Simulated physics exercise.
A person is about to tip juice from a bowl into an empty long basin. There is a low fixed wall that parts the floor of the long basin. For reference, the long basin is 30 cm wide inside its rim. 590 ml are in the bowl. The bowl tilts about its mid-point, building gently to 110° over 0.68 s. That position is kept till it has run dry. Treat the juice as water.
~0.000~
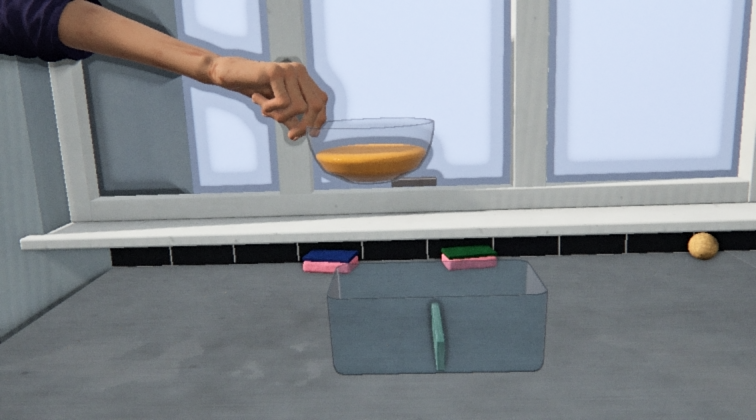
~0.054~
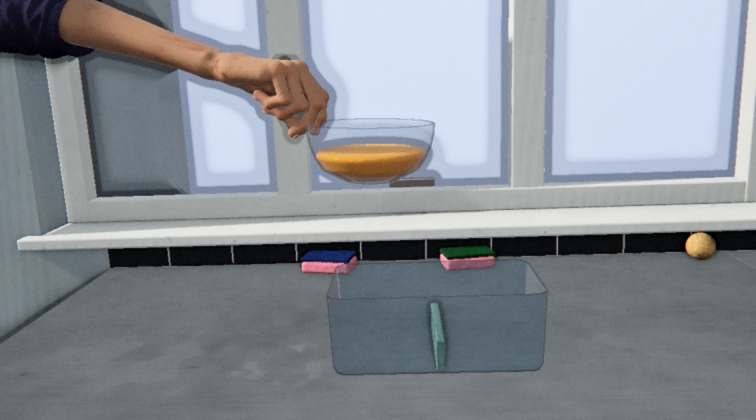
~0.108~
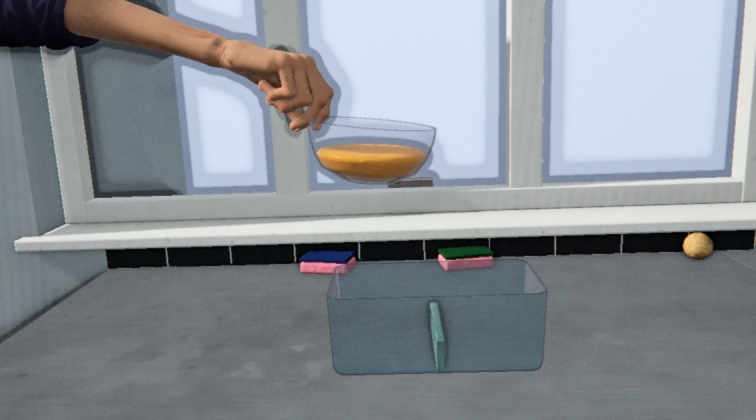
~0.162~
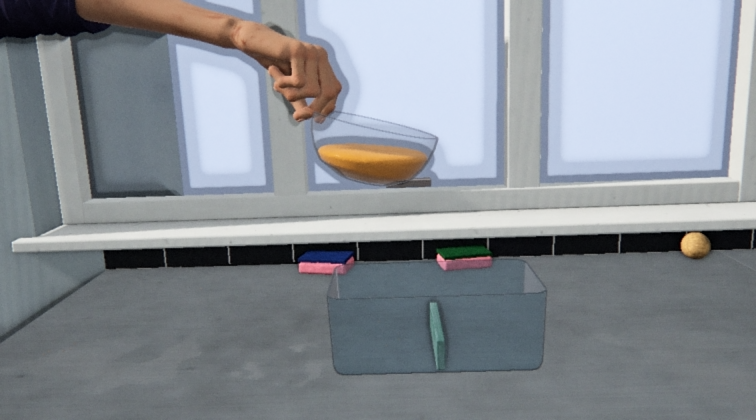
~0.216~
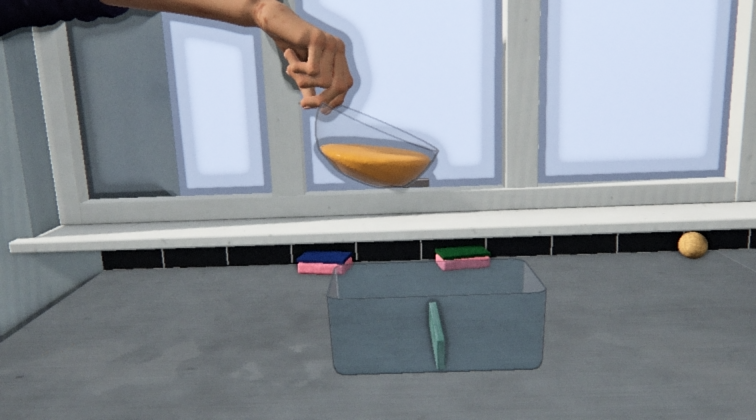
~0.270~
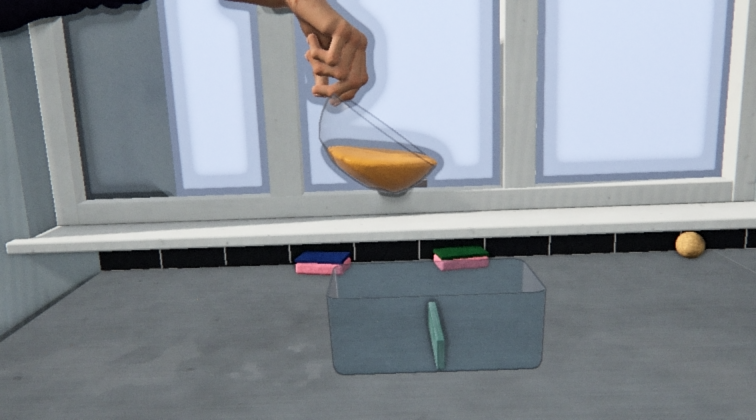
A clear bowl of orange juice, gripped at its left rim by a dark-sleeved person's hand, hangs above a grey counter, seen from the front before a white-framed window. Below are an empty, transparent bluish basin with a slim teal object, two pink sponges topped blue and green, and a round orange object at right. The hand rises rightward, tilting the bowl right increasingly, while the camera drifts slightly, sliding the background left.
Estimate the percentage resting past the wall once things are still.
I would say roughly 68 percent.
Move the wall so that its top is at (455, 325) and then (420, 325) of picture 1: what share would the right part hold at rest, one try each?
I'd say 50 percent on the first go, 75 percent on the next.
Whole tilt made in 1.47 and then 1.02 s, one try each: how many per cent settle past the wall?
Near 85 in a hundred on the first go and near 80 in a hundred on the second.
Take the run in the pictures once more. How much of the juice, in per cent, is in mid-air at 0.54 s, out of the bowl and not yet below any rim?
Estimate: Some 56 % of the total.
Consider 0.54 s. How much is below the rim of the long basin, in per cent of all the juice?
34 %, more or less.
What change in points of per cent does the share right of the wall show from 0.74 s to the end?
A gain, roughly 1.
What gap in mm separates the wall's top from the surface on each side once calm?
Close to 38 mm left and close to 26 mm right.
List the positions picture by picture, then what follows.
In the first frame, tilt 0°; pouring edge (433, 122); surface from (316, 153) to (427, 149); the long basin's rim runs from (332, 282) to (537, 277); the wall's top is at (438, 322).
In the second frame, tilt 2°; pouring edge (434, 124); surface from (316, 152) to (426, 150).
In the third frame, tilt 7°; pouring edge (435, 130); surface from (317, 150) to (427, 152).
In the fourth frame, tilt 15°; pouring edge (437, 139); surface from (318, 148) to (428, 155).
In the fifth frame, tilt 25°; pouring edge (438, 151); surface from (321, 147) to (431, 157).
In the sixth frame, tilt 38°; pouring edge (435, 166); surface from (328, 149) to (435, 159).
After 0.54 s the tilt is 99° and 11 per cent is still to pour, 0 is left of the wall and 34 right of it.
After 0.74 s the tilt is 110° and 0 per cent is still to pour, 20 is left of the wall and 66 right of it.
After 0.95 s the tilt is 110° and 0 per cent is still to pour, 28 is left of the wall and 67 right of it.
After 1.18 s the tilt is 110° and 0 per cent is still to pour, 28 is left of the wall and 68 right of it.
In the end 28 per cent lies left of the wall, 68 right of it and 4 outside.
